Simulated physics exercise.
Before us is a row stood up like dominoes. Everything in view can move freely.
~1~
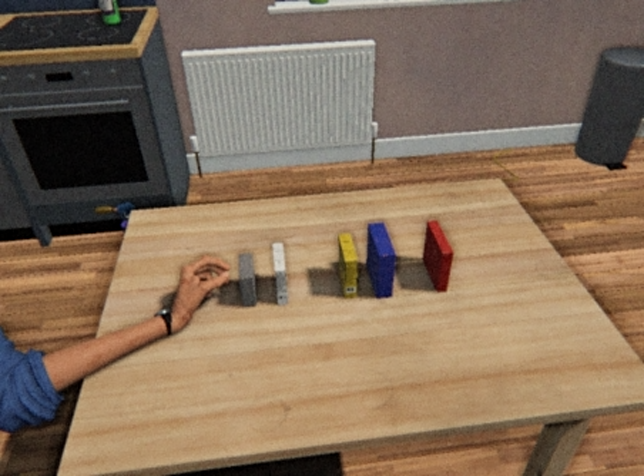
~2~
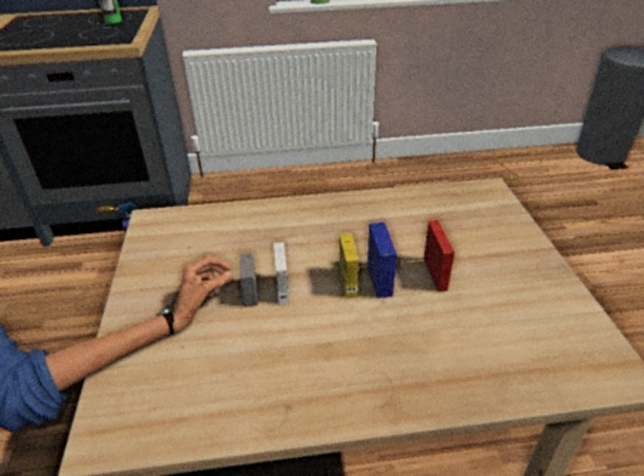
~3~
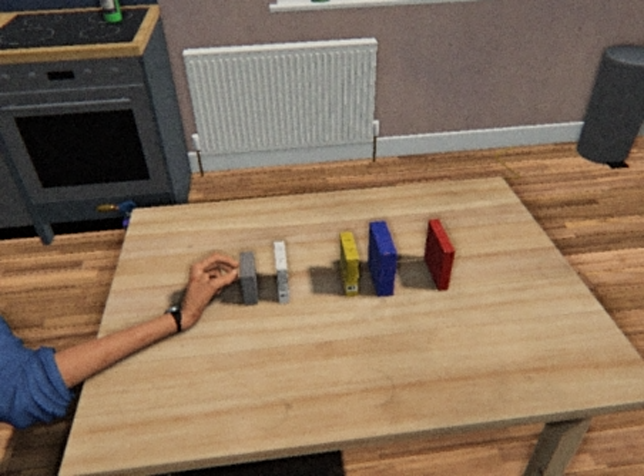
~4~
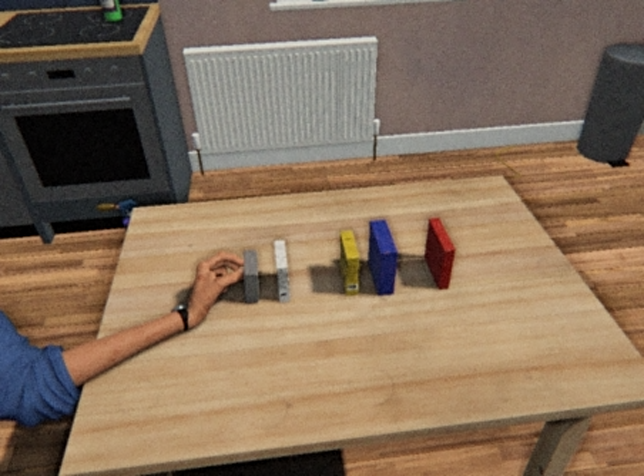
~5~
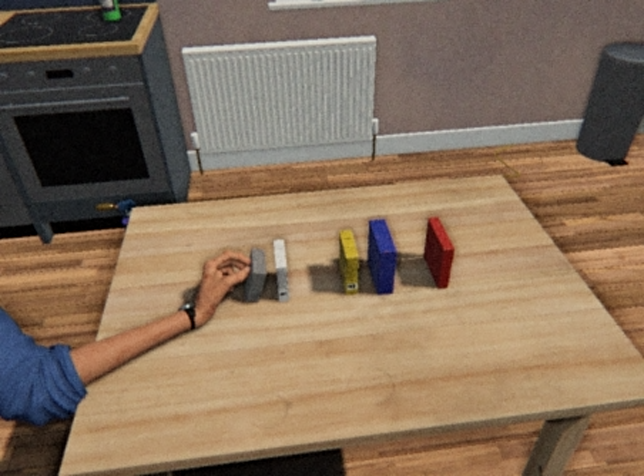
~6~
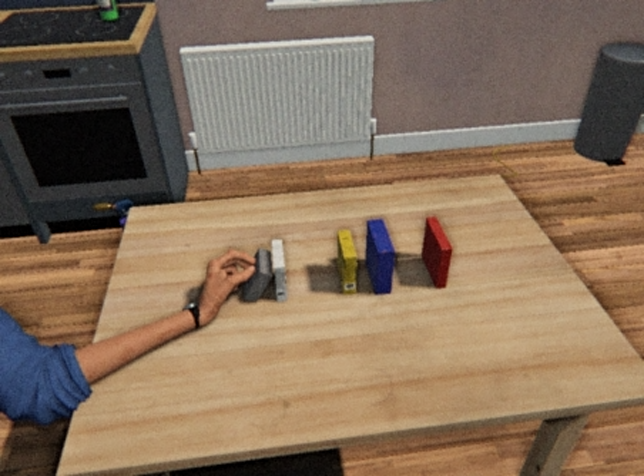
The clip shows five upright blocks, grey, white, yellow, blue and red, lined up on a wooden table in a kitchen. A hand at the left moves to the grey one and pushes it, tilting it rightward toward the white one.
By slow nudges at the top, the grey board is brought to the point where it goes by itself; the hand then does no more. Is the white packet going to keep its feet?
Doesn't stay up.
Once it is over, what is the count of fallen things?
Count: 2.
Then, 0.20 s later than the last frame, grey board 56° over; white packet tilted by 32° near (293, 270).
Then, 0.30 s later than the last frame, grey board 70° over; white packet on its side near (311, 282).
Then, 0.40 s later than the last frame, grey board 71° over; white packet on its side near (311, 281).
When it is over, lying over on the table, white packet; the other 2 as before. End places, in pixels of the last picture, white packet near (311, 281).
